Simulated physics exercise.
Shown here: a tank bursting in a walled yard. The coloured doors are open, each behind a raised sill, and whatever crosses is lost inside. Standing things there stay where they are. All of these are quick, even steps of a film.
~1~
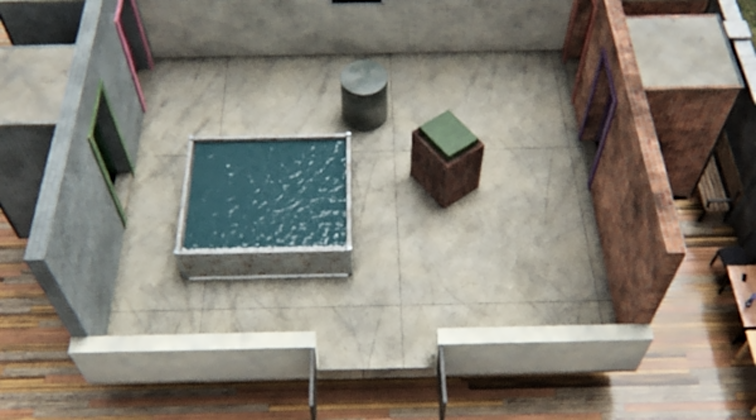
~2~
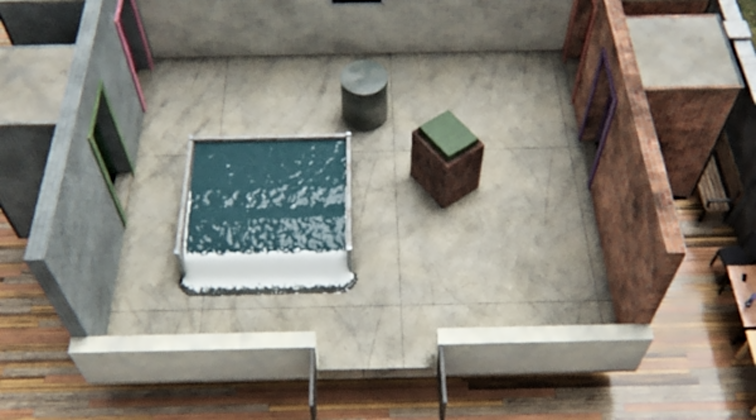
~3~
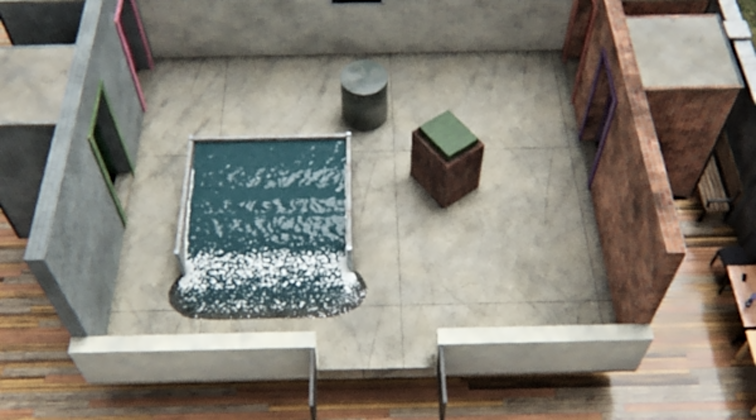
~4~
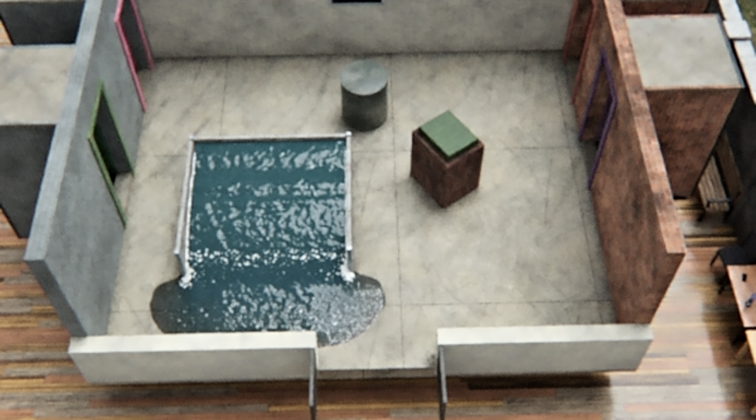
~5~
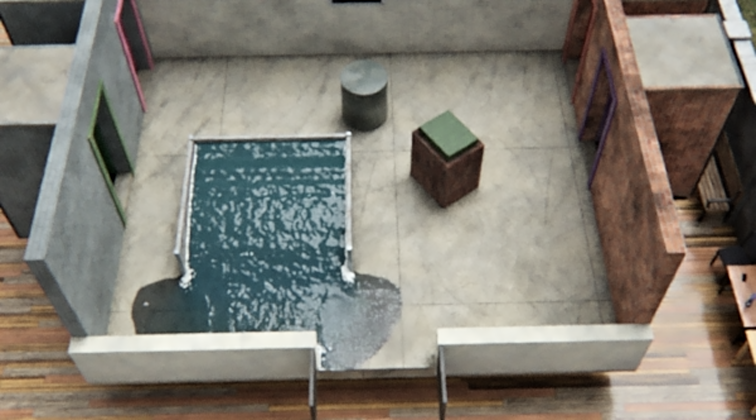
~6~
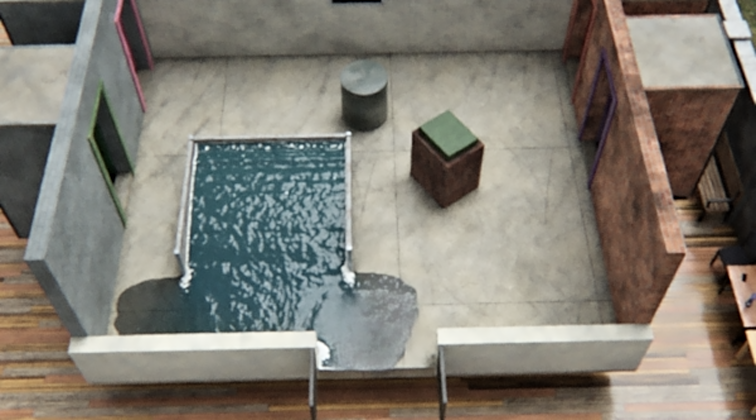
A pale walled yard, seen from high above its low front wall, has pink and green doorways on the left and a purple one on the right. A tank of dark teal water stands left of a grey cylinder and a green-topped, reddish-brown block. The tank's near side gives way and water pours out, foaming, then spreads sideways along the front wall and reaches its opening, while the camera stays still.
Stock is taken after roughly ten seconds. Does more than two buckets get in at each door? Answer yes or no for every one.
Green door: No, purple door: No, red door: No, pink door: Yes.
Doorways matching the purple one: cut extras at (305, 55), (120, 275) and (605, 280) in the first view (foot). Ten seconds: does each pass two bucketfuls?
Stays below the line; crosses the line; crosses the line.
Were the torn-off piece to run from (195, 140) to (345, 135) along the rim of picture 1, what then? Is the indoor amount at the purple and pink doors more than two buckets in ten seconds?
Purple exceeds the limit, pink exceeds the limit.
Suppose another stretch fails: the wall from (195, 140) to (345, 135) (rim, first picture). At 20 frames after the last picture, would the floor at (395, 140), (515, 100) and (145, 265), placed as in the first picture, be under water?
Taking the spots in turn: Swamped, swamped and untouched.
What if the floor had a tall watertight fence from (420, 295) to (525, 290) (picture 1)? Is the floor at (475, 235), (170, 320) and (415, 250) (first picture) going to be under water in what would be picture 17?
Taking the points in turn, they are high and dry, inundated and high and dry.
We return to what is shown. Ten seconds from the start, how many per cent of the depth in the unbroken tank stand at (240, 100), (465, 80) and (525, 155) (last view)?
Roughly 6, 10 and 6 per cent, in turn.
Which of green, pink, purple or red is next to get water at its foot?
That would be the door marked green.
A moment on, water covers 15 % of the floor; the green door not reached, the purple door not reached, the red door not reached, the pink door not reached.
Next, water covers 20 % of the floor; the green door not reached, the purple door not reached, the red door not reached, the pink door not reached.
Then, water covers 45 % of the floor; the green door wet at the sill, nothing in, the purple door not reached, the red door not reached, the pink door wet at the sill, nothing in.
Later, water covers 70 % of the floor; the green door wet at the sill, nothing in, the purple door wet at the sill, nothing in, the red door wet at the sill, nothing in, the pink door over two buckets in.
In the end, water covers 95 % of the floor; the green door wet at the sill, nothing in, the purple door wet at the sill, nothing in, the red door wet at the sill, nothing in, the pink door over two buckets in.
